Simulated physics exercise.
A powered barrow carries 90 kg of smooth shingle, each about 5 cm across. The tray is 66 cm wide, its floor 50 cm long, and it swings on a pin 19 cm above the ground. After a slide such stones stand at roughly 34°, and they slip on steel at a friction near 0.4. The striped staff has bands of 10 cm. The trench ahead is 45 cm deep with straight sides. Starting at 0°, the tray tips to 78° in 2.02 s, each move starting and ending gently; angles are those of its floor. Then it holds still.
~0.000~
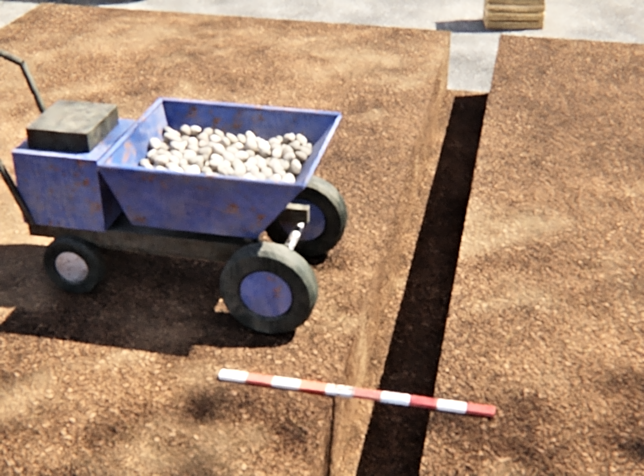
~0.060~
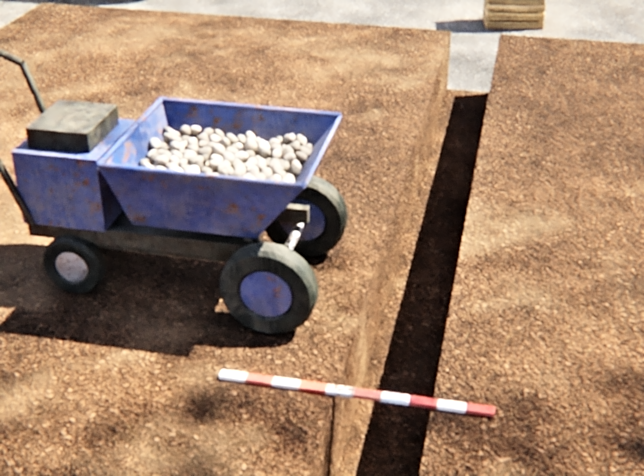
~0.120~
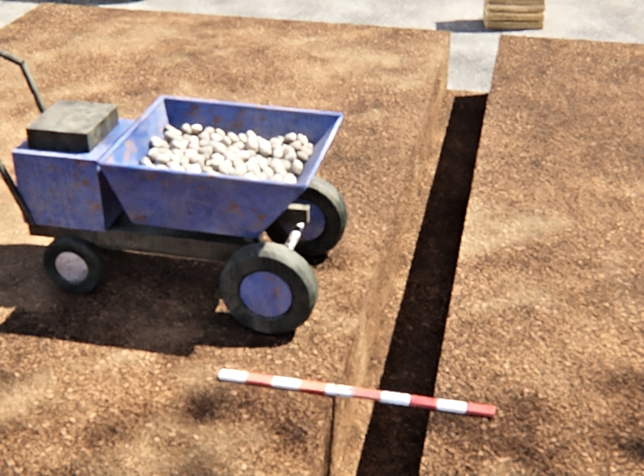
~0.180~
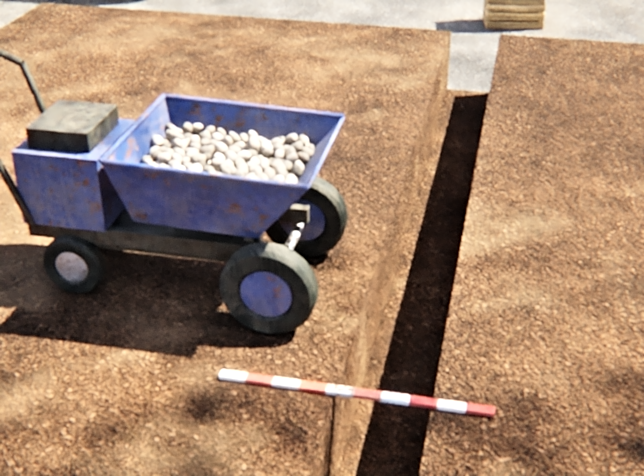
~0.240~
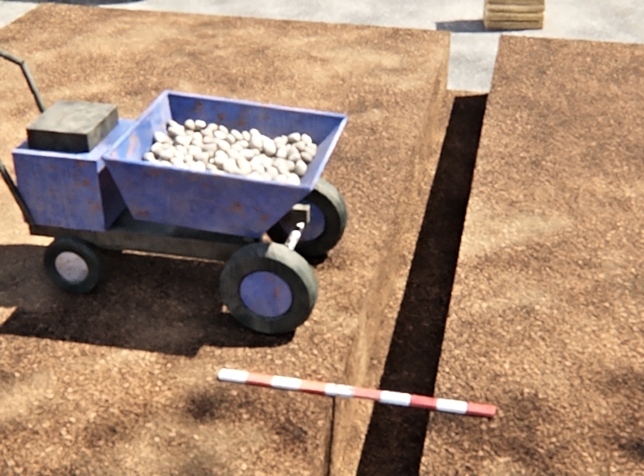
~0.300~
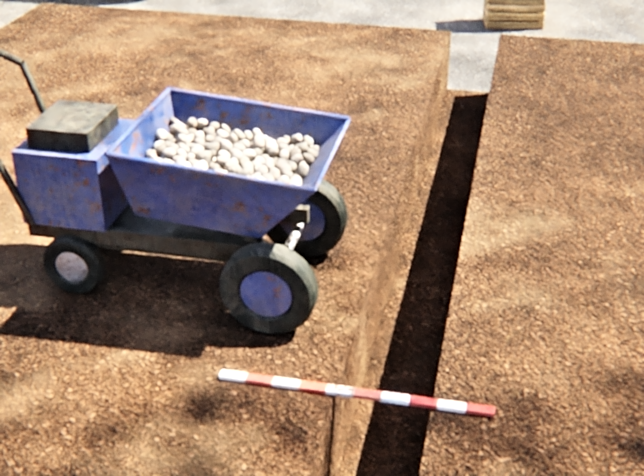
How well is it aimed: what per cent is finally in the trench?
Roughly 62 per cent ends in the trench.
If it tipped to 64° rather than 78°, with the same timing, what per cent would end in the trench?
In that case some 70 per cent.
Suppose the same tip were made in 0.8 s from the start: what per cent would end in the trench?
It would be near 40 per cent.
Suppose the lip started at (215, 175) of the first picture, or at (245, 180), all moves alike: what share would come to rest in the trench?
Near 80 per cent from the first place, 100 from the second.
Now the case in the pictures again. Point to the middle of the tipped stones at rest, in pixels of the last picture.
Their middle is at about (430, 377).
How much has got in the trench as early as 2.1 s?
About 50 per cent by then.
After 1.5 s the floor is at 66°; 95 % in the tray, 5 % in the trench; the foremost stones are at (433, 316).
After 2.1 s the floor is at 78°; 16 % in the tray, 48 % in the trench, 36 % past the trench; the foremost stones are at (609, 340).
After 2.5 s the floor is at 78°; 1 % in the tray, 59 % in the trench, 40 % past the trench; the foremost stones are past the picture's edge.
After 4.4 s the floor is at 78°; 0 % in the tray, 62 % in the trench, 38 % past the trench; the foremost stones are past the picture's edge.
